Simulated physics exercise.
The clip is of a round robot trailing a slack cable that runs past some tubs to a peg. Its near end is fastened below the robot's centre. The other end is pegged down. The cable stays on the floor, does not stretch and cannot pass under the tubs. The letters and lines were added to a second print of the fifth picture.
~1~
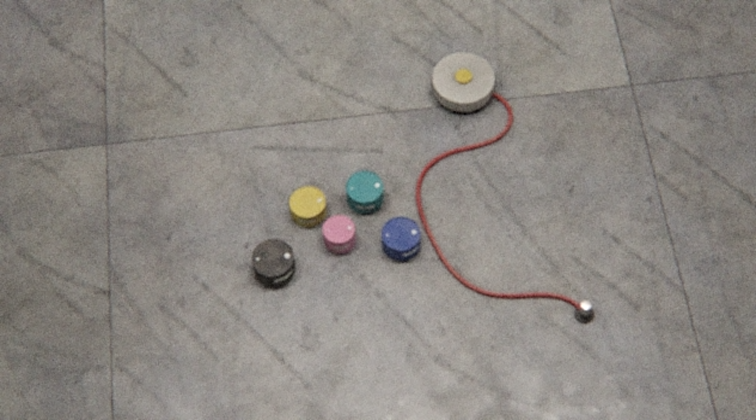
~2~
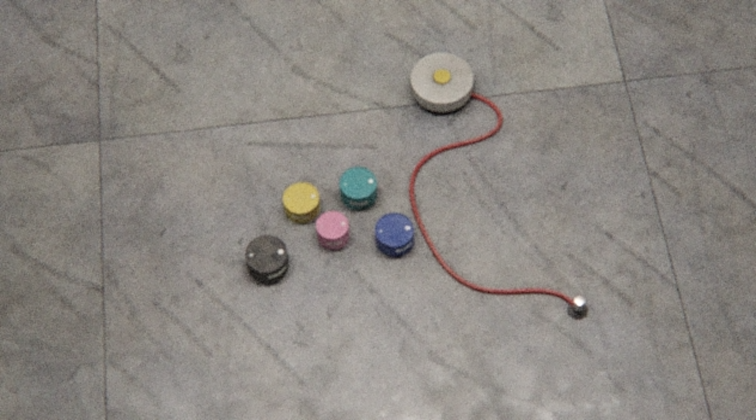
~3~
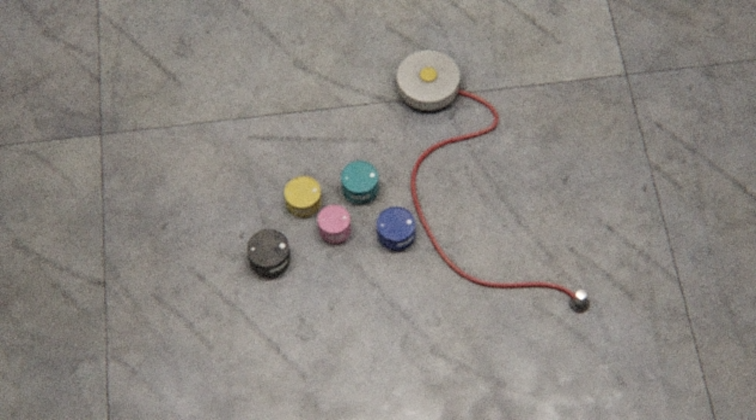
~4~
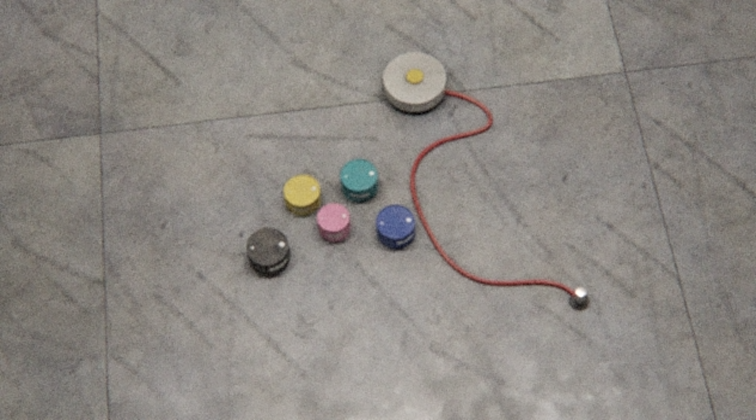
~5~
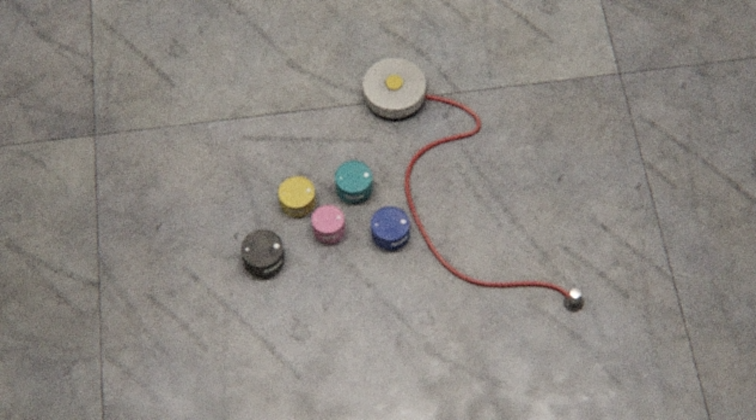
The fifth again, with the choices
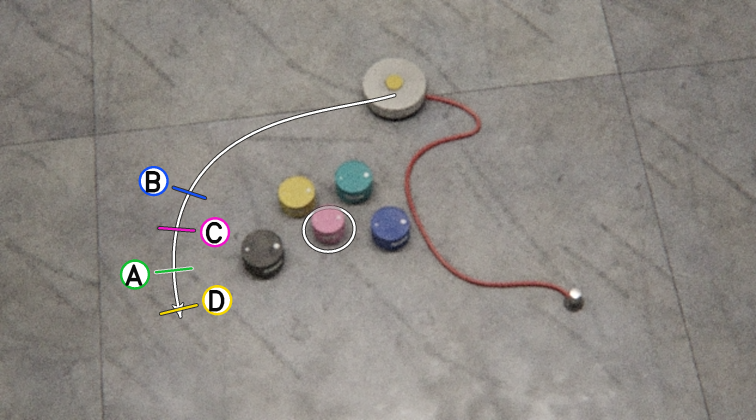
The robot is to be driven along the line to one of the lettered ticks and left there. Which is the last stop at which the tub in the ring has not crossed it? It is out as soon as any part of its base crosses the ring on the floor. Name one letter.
The farthest safe stop is A.
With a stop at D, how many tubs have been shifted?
Three.
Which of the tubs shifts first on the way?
The turquoise tub.
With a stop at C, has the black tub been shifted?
No.
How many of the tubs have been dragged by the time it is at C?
By then, none.
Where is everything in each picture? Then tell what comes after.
The first frame shows peg (585, 310); yellow tub (308, 207); pink tub (339, 234).
The second frame shows robot (442, 83); black tub (267, 259).
The third frame shows robot (428, 81); peg (580, 299).
The fourth frame shows robot (415, 83); pink tub (334, 223).
The fifth frame shows robot (394, 89); black tub (263, 253); blue tub (390, 228); peg (575, 298).
On the marked copy, A at (174, 270); B at (189, 193); C at (177, 229); D at (179, 309); the ring at (329, 229); the route from (395, 95) via (220, 154) to (181, 317).
Taking A. A third of the way, robot (283, 115); pink tub (329, 224).
Two thirds of the way, robot (193, 178); pink tub (329, 224).
When it is over, robot (172, 265); yellow tub (300, 209); pink tub (328, 226); turquoise tub (347, 200); the pink tub is still in its ring.
As for the rest, B is safe but short; C is safe but short; D drags the ringed tub to (328, 244).
